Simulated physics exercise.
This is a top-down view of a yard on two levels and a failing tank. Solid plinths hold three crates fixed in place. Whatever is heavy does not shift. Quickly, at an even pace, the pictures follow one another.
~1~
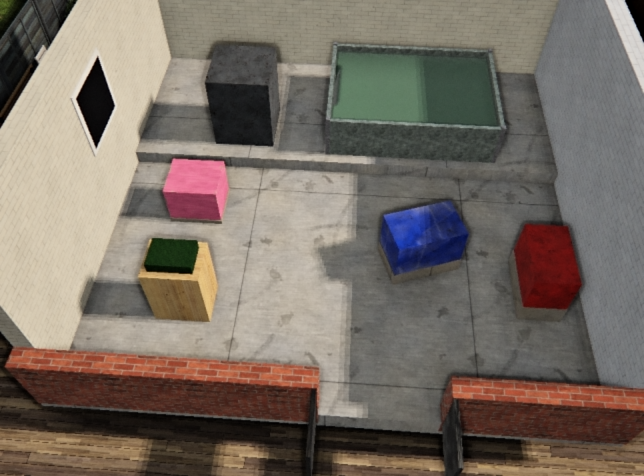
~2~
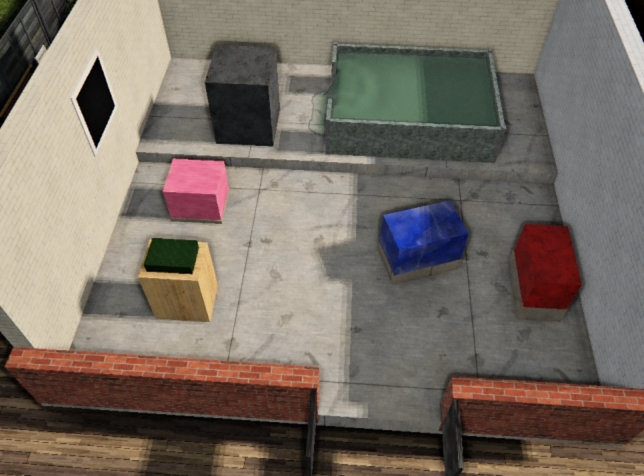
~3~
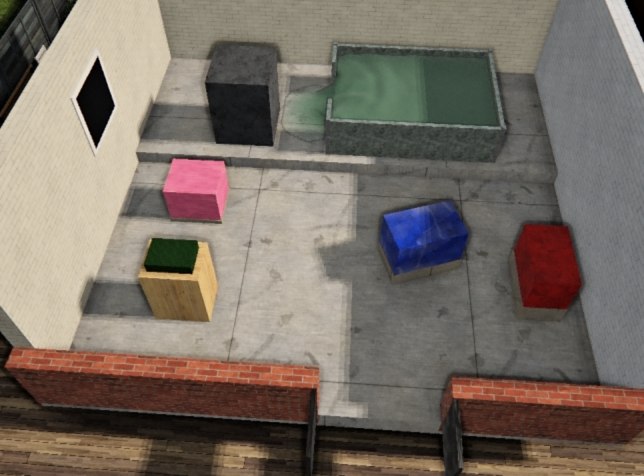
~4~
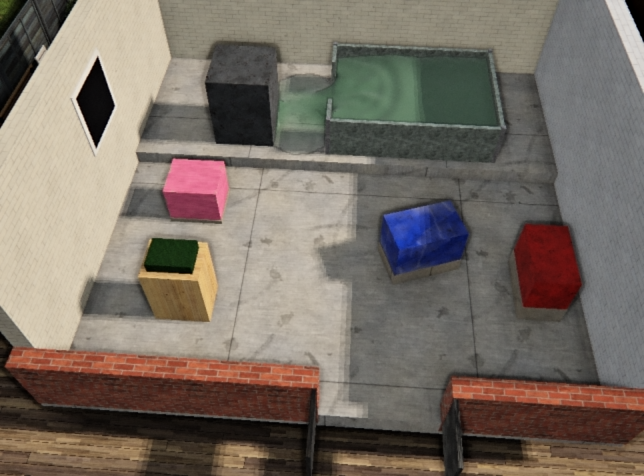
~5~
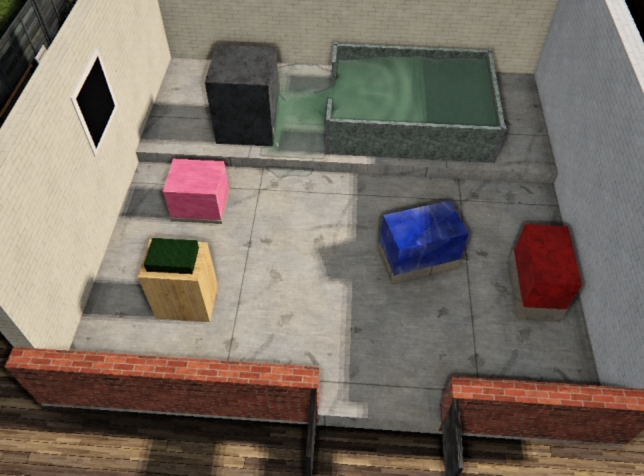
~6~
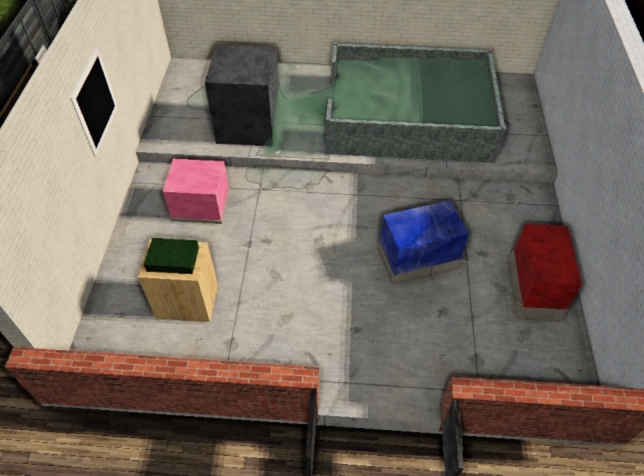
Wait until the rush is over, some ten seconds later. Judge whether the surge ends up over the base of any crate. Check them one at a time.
The red crate keeps dry. The blue crate keeps dry. The pink crate gets wet.
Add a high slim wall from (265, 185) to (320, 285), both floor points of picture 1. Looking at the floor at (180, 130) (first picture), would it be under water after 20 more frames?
My call: Soaked.
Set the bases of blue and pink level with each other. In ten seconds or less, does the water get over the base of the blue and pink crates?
The blue crate gets flooded, the pink crate stays clear.
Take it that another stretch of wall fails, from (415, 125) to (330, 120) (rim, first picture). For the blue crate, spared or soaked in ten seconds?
I'd say the blue crate is flooded.
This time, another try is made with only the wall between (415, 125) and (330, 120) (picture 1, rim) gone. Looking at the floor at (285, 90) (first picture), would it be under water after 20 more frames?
Honestly, it looks left alone to me.
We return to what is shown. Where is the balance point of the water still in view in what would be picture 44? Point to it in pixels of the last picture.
The balance point is around (309, 171).
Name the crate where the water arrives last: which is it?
The red-painted one, I reckon.
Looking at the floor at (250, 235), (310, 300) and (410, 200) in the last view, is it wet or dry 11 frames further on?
First spot swamped, second spot swamped, third spot clear.
A moment on, water covers 20 % of the floor; the red crate not reached, the blue crate not reached, the pink crate water round its plinth.
Next, water covers 35 % of the floor; the red crate not reached, the blue crate water round its plinth, the pink crate water round its plinth.
Then, water covers 60 % of the floor; the red crate not reached, the blue crate water round its plinth, the pink crate water round its plinth.
Later, water covers 75 % of the floor; the red crate not reached, the blue crate water round its plinth, the pink crate water round its plinth.
In the end, water covers 100 % of the floor; the red crate stayed above the water, the blue crate stayed above the water, the pink crate was topped.
